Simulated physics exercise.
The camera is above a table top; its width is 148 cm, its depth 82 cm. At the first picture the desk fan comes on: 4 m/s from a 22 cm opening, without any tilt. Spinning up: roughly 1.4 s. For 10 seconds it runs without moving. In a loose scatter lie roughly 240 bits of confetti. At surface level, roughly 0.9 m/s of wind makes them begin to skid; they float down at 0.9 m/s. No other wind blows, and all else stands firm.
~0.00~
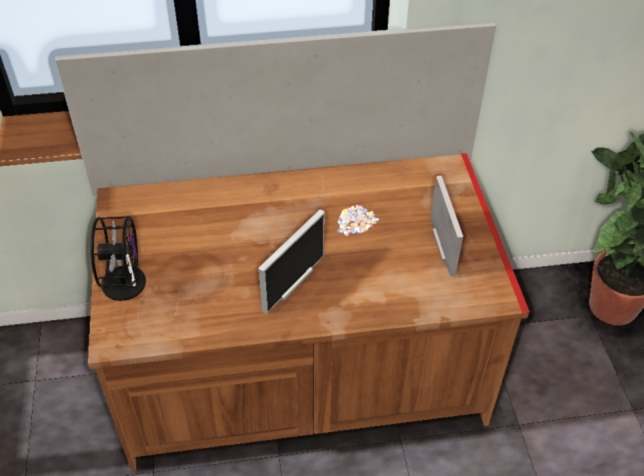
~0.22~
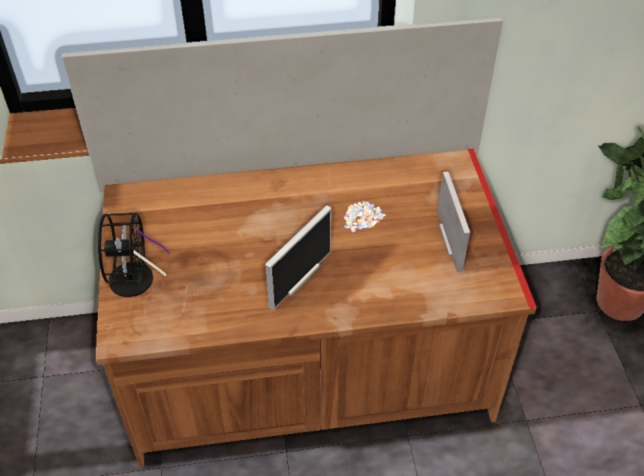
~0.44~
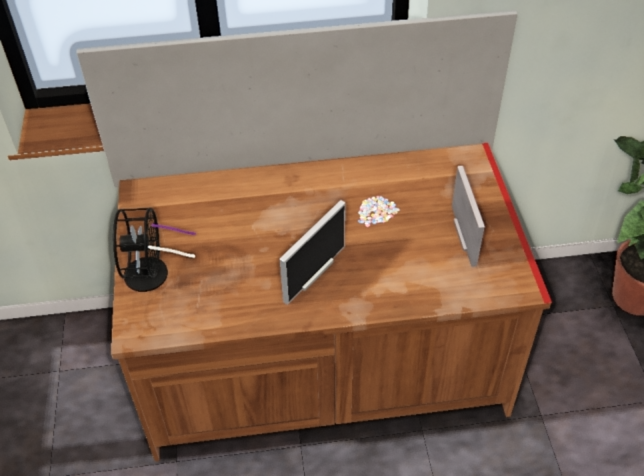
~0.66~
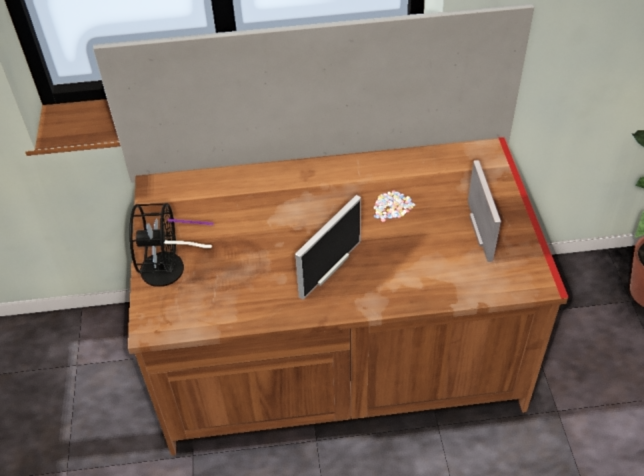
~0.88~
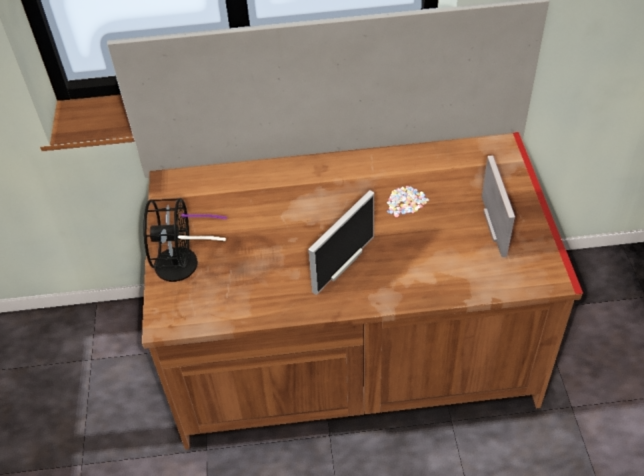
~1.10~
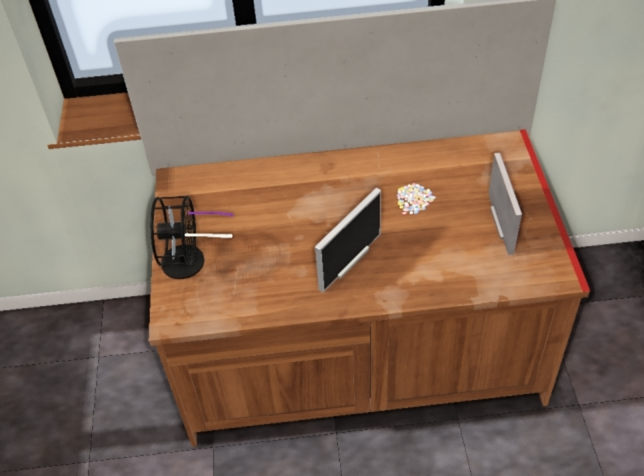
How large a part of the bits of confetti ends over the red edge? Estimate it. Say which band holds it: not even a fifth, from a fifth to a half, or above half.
Over fifty percent.
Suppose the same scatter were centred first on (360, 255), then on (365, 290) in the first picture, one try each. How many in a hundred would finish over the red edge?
About 60 and 1 in a hundred, in that order.
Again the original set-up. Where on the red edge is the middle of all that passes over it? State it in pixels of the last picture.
Close to pixel (537, 158).
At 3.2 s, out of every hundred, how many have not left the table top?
Around 40 %.
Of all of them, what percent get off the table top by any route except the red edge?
Roughly 0 %.
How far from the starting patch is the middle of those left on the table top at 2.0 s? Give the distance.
The middle is some 20 cm from where it began.
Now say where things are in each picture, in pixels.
In the first frame, the middle of the bits of confetti is near (356, 220), none has stirred yet and the mouth of the desk fan is at (115, 252).
In the second frame, the middle of the bits of confetti is near (362, 215), none has stirred yet and the red edge is centred on (502, 221).
In the third frame, the middle of the bits of confetti is near (376, 210), none has stirred yet, the top of a laptop is at (471, 195) and the top of a laptop is at (313, 230).
In the fourth frame, the middle of the bits of confetti is near (392, 205) and none has stirred yet.
In the fifth frame, the middle of the bits of confetti is near (406, 200) and none has stirred yet.
In the sixth frame, the middle of the bits of confetti is near (413, 198), the farthest in sight from the desk fan is at (434, 197) and about 10 % have left their places.
After 2.0 s, 94 % are on the move or not yet settled, 33 % are over the red edge; the middle of those still in play is near (472, 199).
After 3.2 s, 48 % are on the move or not yet settled, 56 % are over the red edge; the middle of those still in play is near (472, 199).
After 5.5 s, 19 % are on the move or not yet settled, 82 % are over the red edge; the middle of those still in play is near (514, 190).
After 10.0 s, at the end, 90 % are over the red edge.
